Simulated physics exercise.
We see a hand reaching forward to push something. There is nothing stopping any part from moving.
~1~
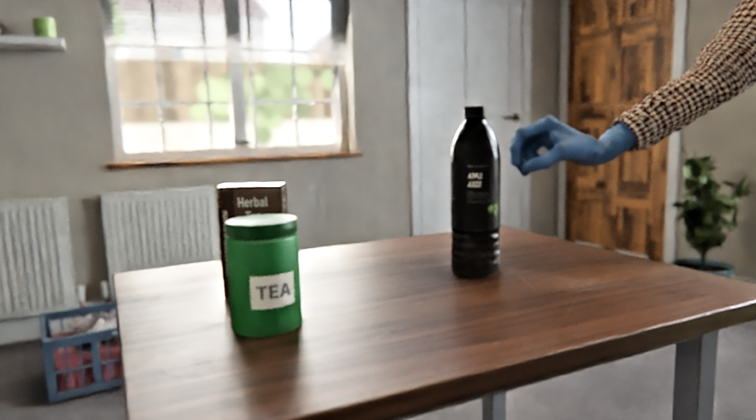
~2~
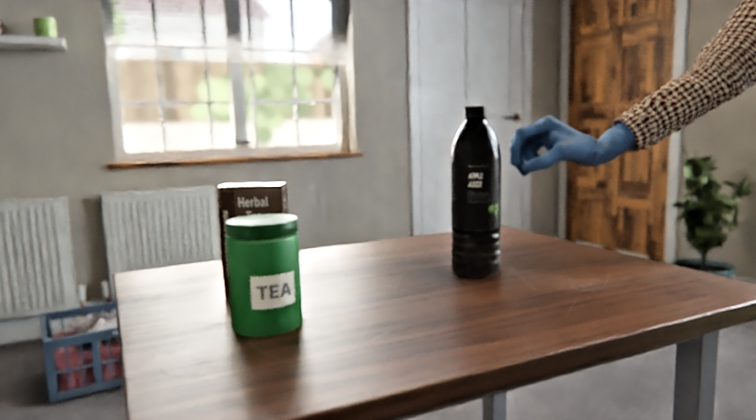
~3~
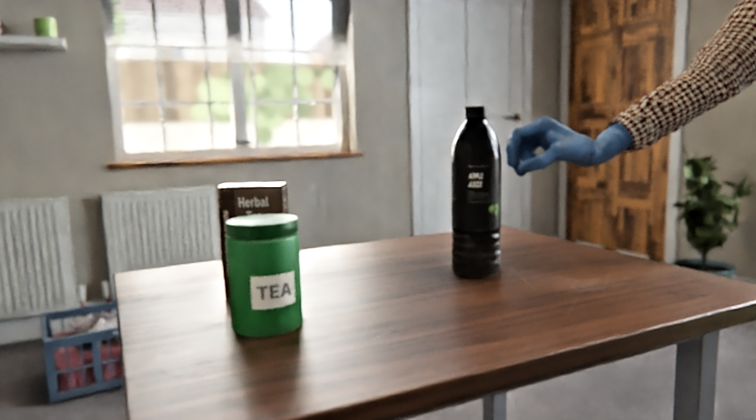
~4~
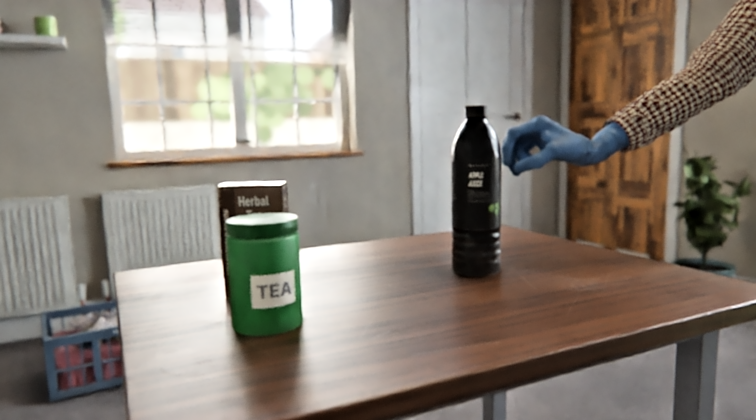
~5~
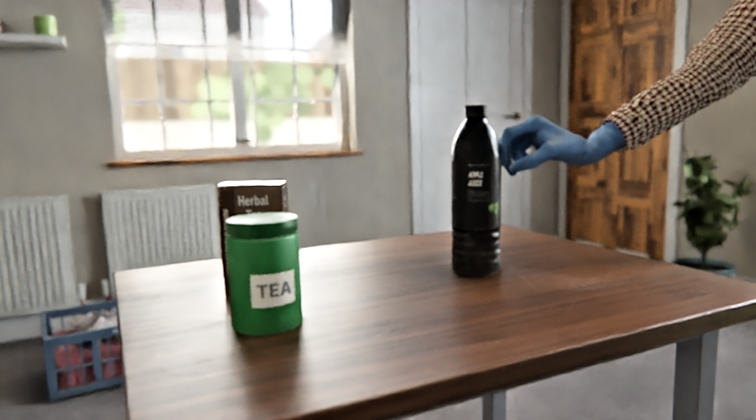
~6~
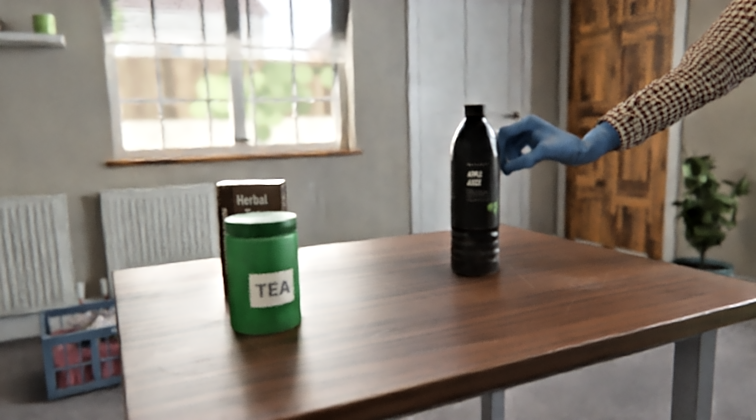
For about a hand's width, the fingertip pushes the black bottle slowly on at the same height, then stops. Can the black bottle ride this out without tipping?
Comes down.
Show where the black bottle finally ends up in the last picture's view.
It winds up at roughly (376, 261).
Then, 0.60 s later than the last frame, black bottle tilted by 11° near (461, 187).
Then, 1.30 s later than the last frame, black bottle tilted by 45° near (418, 201).
Then, 1.40 s later than the last frame, black bottle tilted by 75° near (390, 236).
Then, 1.50 s later than the last frame, black bottle on its side near (376, 258).
When it is over, lying over on the table, black bottle. End places, in pixels of the last picture, black bottle near (376, 260).
